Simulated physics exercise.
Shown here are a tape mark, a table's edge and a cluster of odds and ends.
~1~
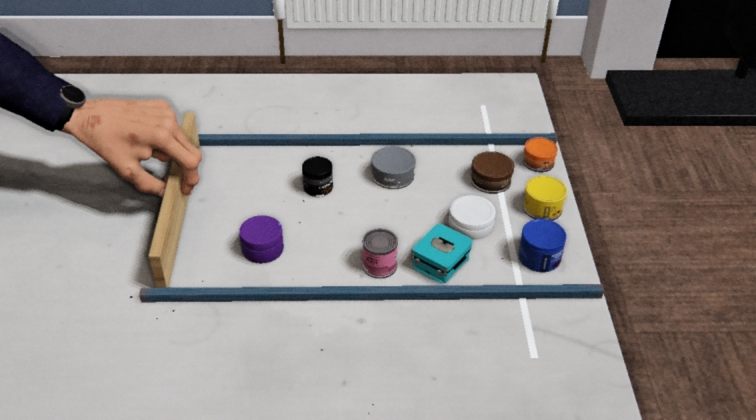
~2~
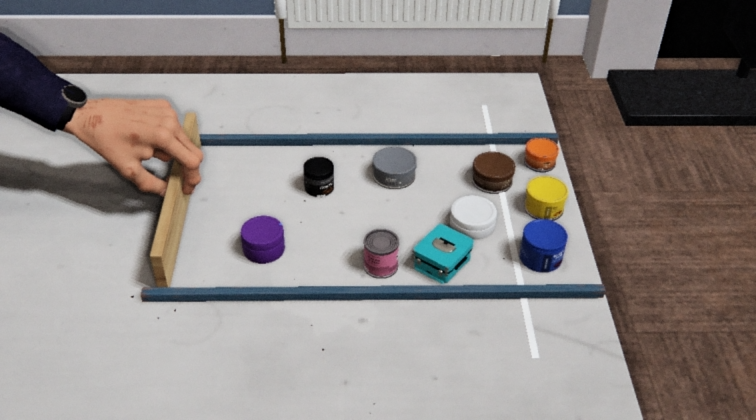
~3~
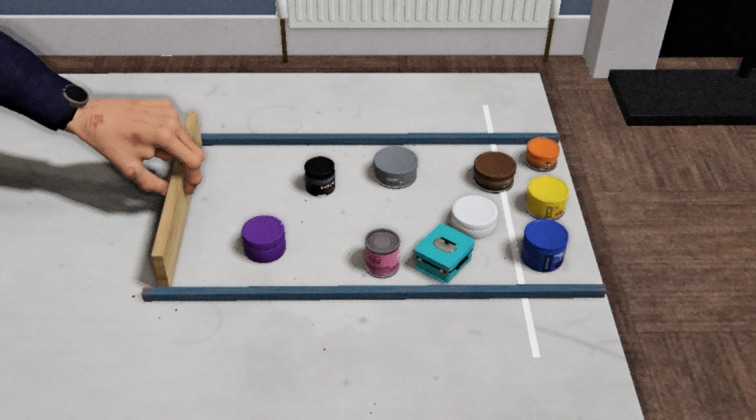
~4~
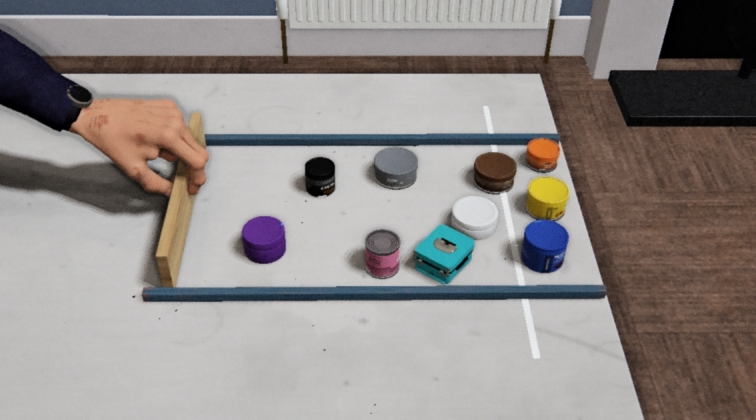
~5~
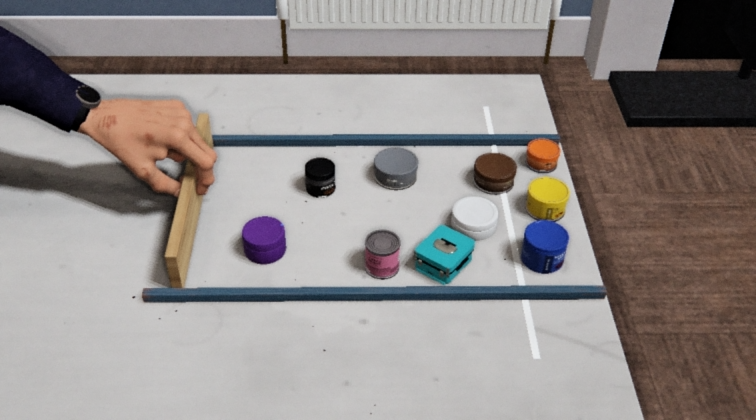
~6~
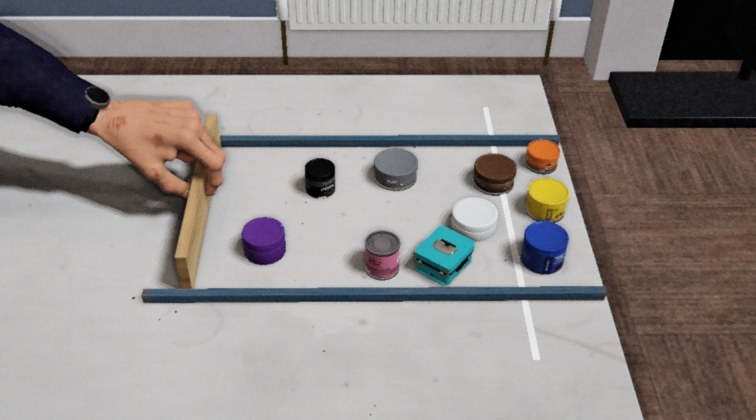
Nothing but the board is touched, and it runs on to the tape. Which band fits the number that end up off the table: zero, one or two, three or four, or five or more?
I expect one or two pieces to come off the table.
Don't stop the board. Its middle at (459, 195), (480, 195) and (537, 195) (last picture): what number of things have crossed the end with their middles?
Taking the places in turn, the counts are 0, 0 and 5.
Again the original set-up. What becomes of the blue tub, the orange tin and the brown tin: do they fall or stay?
Here's how it plays out: The blue tub ends up off, the orange tin stays where it is and the brown tin stays where it is.
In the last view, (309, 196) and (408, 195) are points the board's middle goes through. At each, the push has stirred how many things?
At the first spot the count is 2, and at the second it is 5.
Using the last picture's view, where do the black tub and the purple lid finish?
Answer: First (519, 183), after that (536, 240).
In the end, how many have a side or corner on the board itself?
5 touch it.
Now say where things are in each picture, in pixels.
In the first frame, orange tin (540, 155); yellow tin (545, 198); blue tub (542, 246); board (177, 195); tape (504, 211).
In the second frame, yellow tin (546, 199); grey pot (395, 168).
In the third frame, blue tub (544, 246); black tub (320, 177).
In the fourth frame, orange tin (543, 155); pink pot (382, 254).
In the fifth frame, yellow tin (547, 200); board (191, 195).
In the sixth frame, orange tin (543, 157); yellow tin (547, 201); blue tub (544, 248); board (201, 196); tape (507, 213).
Soon after, none off yet; orange tin at rest near (543, 157); yellow tin at rest near (547, 201); blue tub at rest near (544, 248).
After that, none off yet; orange tin at rest near (543, 157); yellow tin at rest near (547, 201); blue tub displaced about its own width near (575, 252).
In the end, the number that fall off is one or two; gone, blue tub.
